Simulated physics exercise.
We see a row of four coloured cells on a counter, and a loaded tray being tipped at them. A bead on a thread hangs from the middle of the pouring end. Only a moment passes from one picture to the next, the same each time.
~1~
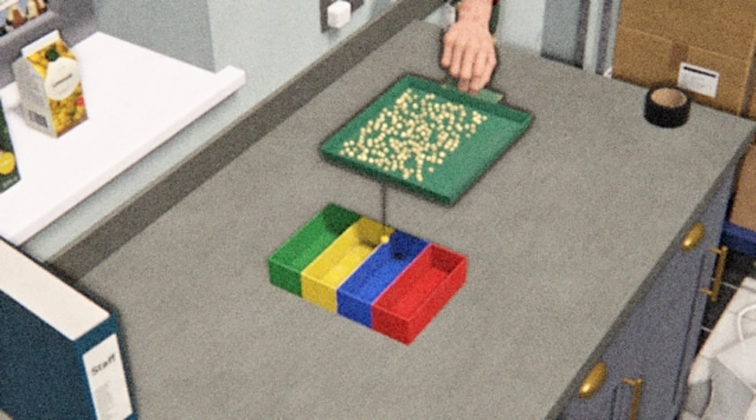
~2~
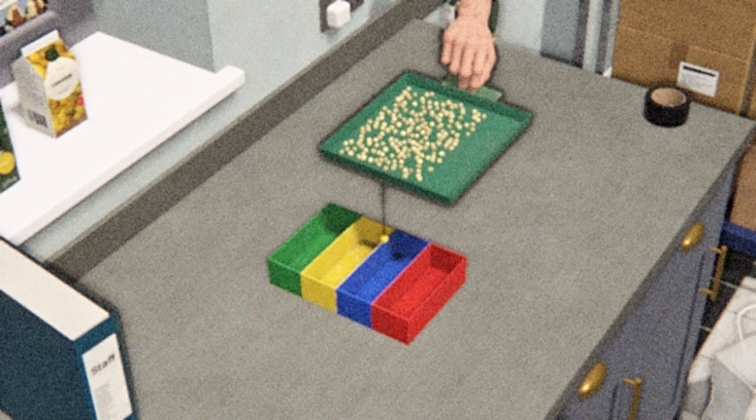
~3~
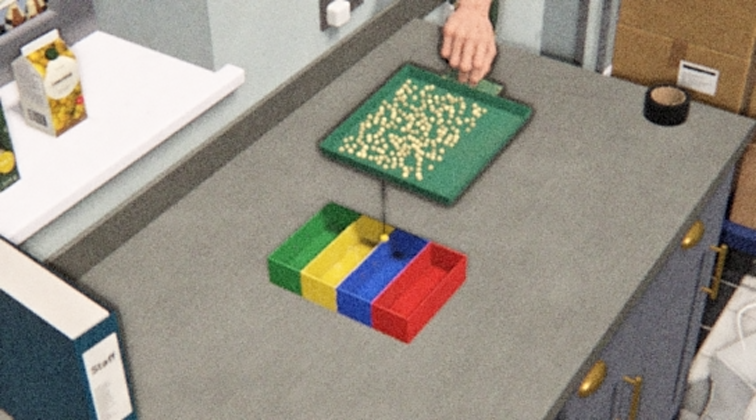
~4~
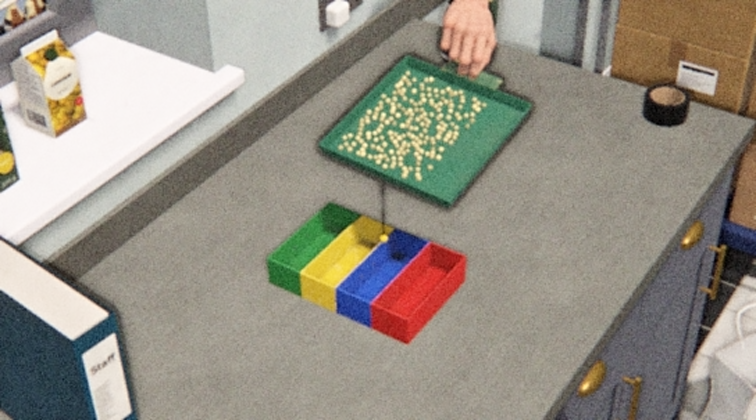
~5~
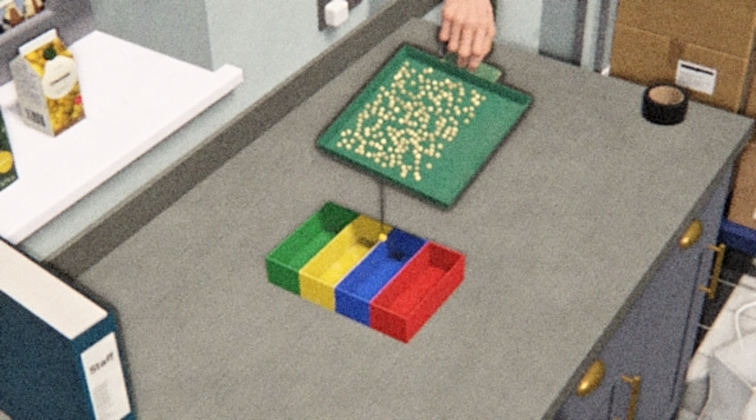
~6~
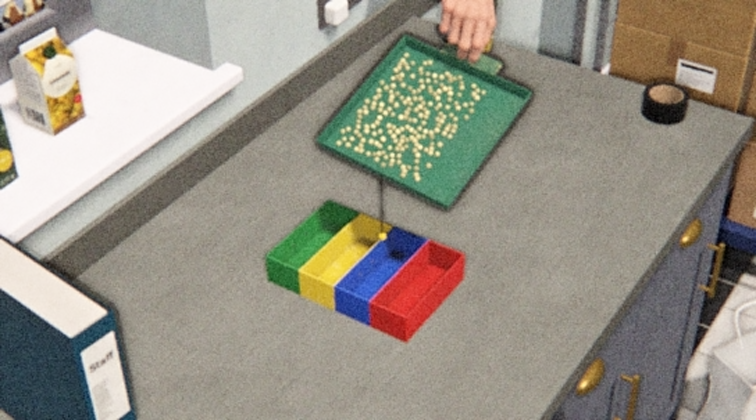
A hand tilted a green tray of small pale beans little by little, raising its far side and dipping the right corner slightly, while the green, yellow, blue and red compartments on the counter stayed still.
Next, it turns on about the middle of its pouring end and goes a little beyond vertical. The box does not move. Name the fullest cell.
Most goes to the red cell.
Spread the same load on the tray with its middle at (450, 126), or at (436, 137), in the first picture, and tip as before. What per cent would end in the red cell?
About 90 and 80 per cent.
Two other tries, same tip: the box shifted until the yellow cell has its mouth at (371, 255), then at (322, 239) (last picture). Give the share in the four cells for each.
First some 100, then 20 per cent.
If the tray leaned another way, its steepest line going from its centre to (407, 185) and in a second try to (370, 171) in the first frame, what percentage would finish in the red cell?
The first gives 50 %, the second 0 %.
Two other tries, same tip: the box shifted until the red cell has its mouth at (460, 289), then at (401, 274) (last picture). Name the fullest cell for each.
At the first place the cell in blue, at the second red.
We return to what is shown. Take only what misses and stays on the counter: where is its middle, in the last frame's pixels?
Near (459, 344).
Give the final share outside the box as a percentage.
Near 10 %.
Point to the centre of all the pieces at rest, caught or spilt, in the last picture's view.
Near (431, 289).
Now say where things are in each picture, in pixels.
The first picture shows corners of the pouring end near (324, 148) and (450, 195), level; middle of the load near (412, 137), soya beans; bead on its thread near (384, 240); green cell near (286, 276); yellow cell near (319, 291); blue cell near (354, 306); red cell near (390, 322).
The second picture shows corners of the pouring end near (323, 147) and (449, 195), level; middle of the load near (412, 136).
The third picture shows corners of the pouring end near (323, 145) and (449, 196), tipped barely, lowest at the right corner; middle of the load near (412, 132).
The fourth picture shows corners of the pouring end near (322, 144) and (449, 199), tipped a little, lowest at the right corner; middle of the load near (411, 128).
The fifth picture shows corners of the pouring end near (321, 142) and (447, 201), tipped a little, lowest at the right corner; middle of the load near (410, 124).
The sixth picture shows corners of the pouring end near (321, 139) and (447, 202), tipped clearly, lowest at the right corner; middle of the load near (410, 120); green cell near (283, 273); yellow cell near (317, 288); blue cell near (352, 303); red cell near (388, 319).
Shortly afterwards, tray tipped steeply; the bulk on the tray; only a few in the red cell; a little falling or outside the box.
Next, tray tipped past a quarter turn; near two thirds on the tray; near a quarter in the red cell; only a few in the blue cell; near a quarter falling or outside the box.
Some moments later, tray tipped past a quarter turn; the bulk in the red cell; a little in the blue cell; a little falling or outside the box.
In the end, tray tipped past a quarter turn; the bulk in the red cell; a little in the blue cell; none at all in the yellow cell; none at all in the green cell; a little outside the box.
